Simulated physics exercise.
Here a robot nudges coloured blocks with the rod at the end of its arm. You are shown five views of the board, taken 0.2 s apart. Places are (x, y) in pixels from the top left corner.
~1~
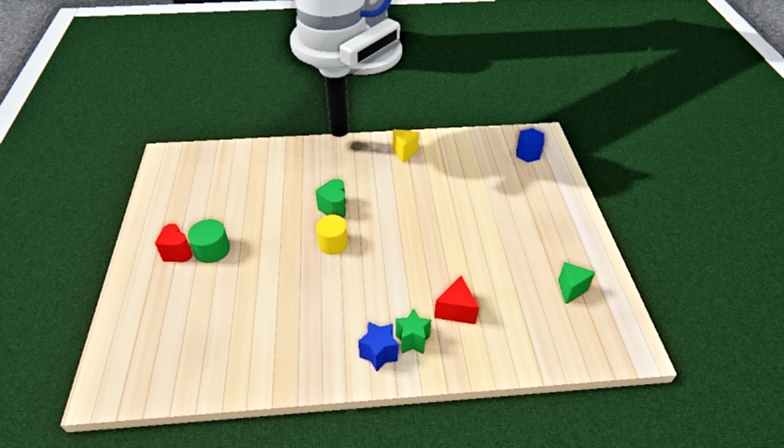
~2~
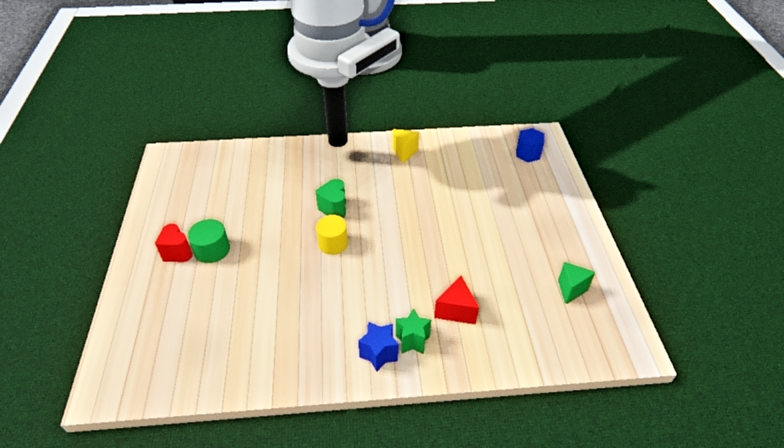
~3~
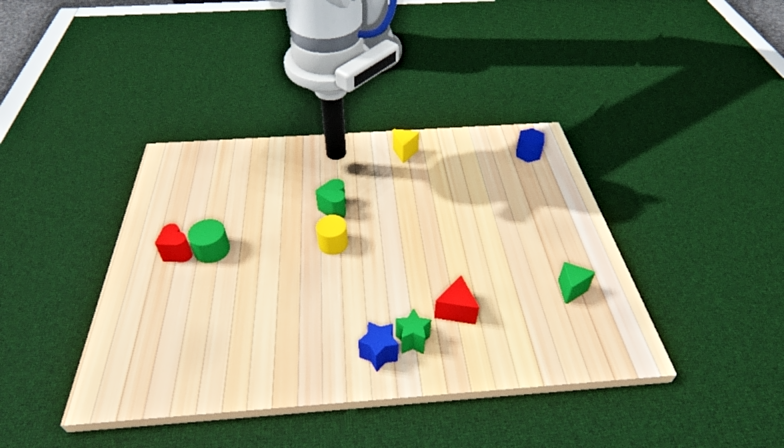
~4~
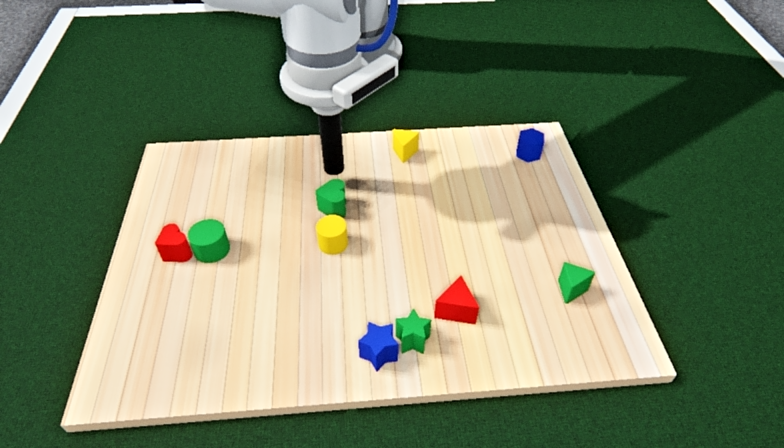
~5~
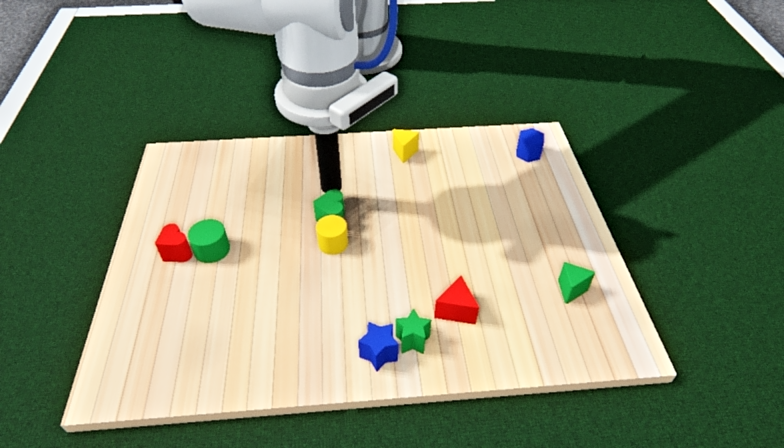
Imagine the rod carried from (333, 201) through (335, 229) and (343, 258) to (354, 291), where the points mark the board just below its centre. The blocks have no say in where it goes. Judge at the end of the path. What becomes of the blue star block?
It keeps its spot.
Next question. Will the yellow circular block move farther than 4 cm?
I believe so.
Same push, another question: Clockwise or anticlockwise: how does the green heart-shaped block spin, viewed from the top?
The block spins clockwise.
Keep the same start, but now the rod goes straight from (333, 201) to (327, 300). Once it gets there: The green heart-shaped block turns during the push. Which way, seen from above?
It spins against the clock.
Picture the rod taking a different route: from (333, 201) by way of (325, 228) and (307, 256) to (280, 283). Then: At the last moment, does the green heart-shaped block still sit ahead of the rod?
Short answer: No.
On the path given first. One third of the way, rod (334, 216); green heart-shaped block (331, 232); yellow circular block (327, 258).
Two thirds of the way, rod (341, 245); green heart-shaped block (334, 263), turned 20° clockwise; yellow circular block (318, 288).
At the end, rod (353, 278); green heart-shaped block (336, 292), turned 60° clockwise; yellow circular block (302, 307); blue star block in place.
